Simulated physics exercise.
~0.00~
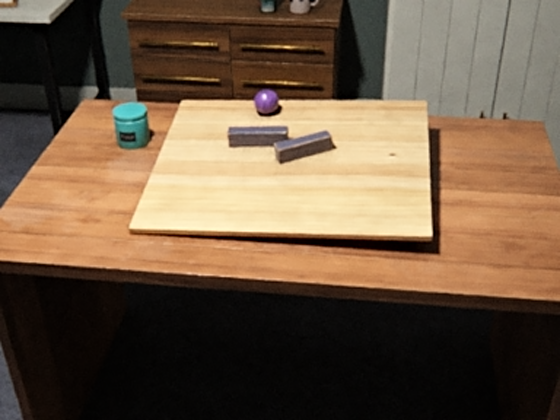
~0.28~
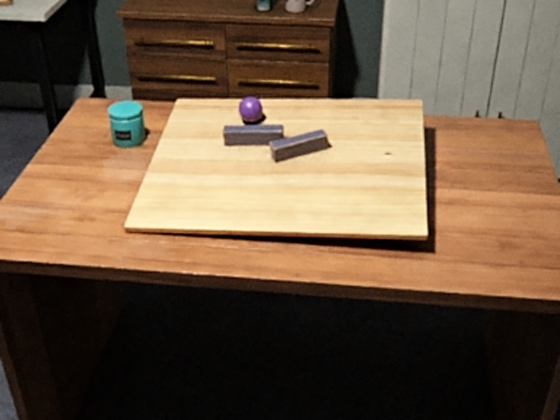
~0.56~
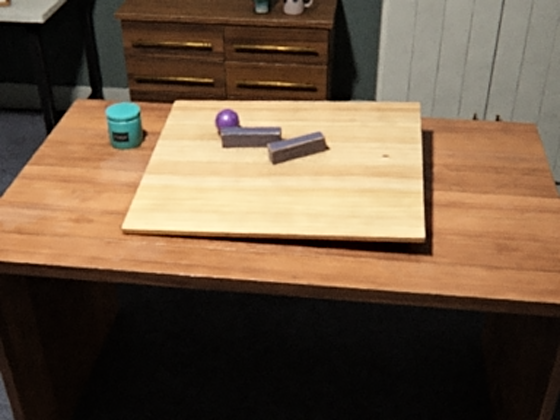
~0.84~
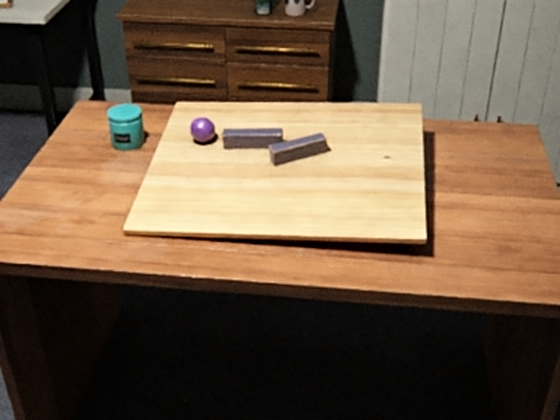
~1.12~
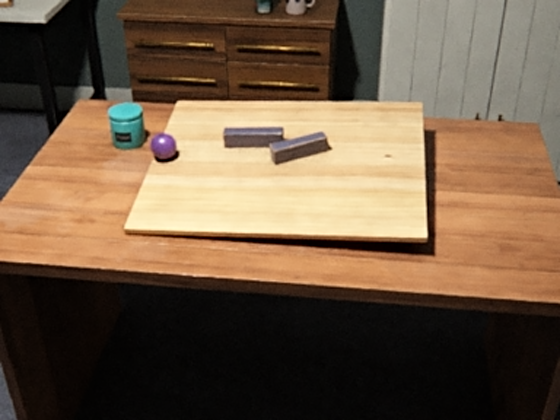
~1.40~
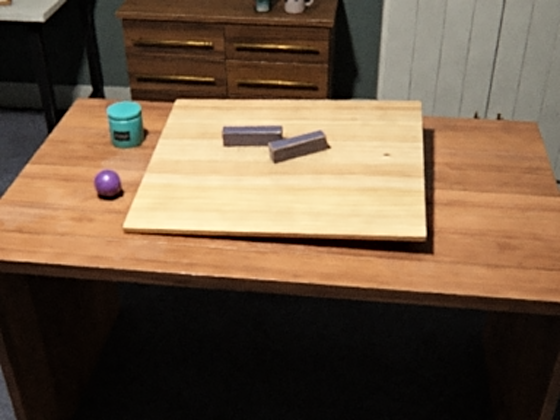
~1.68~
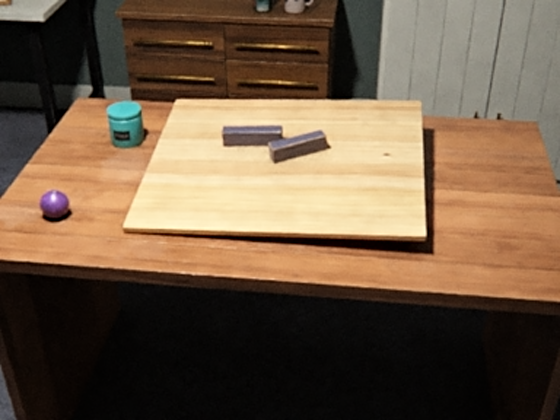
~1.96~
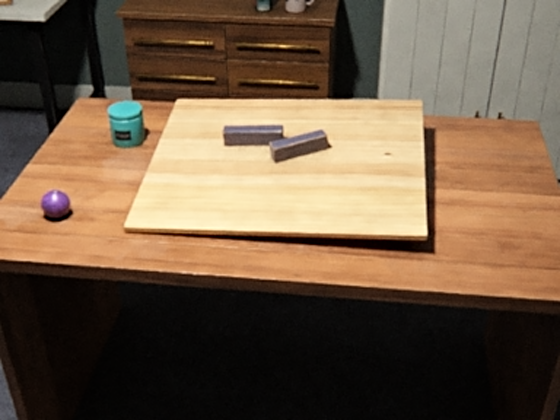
On a wooden table, a purple ball rolled left behind two fixed grey blocks on a pale board, then curved toward the front, passed a turquoise jar, went off the board's left edge and came to rest on the tabletop.
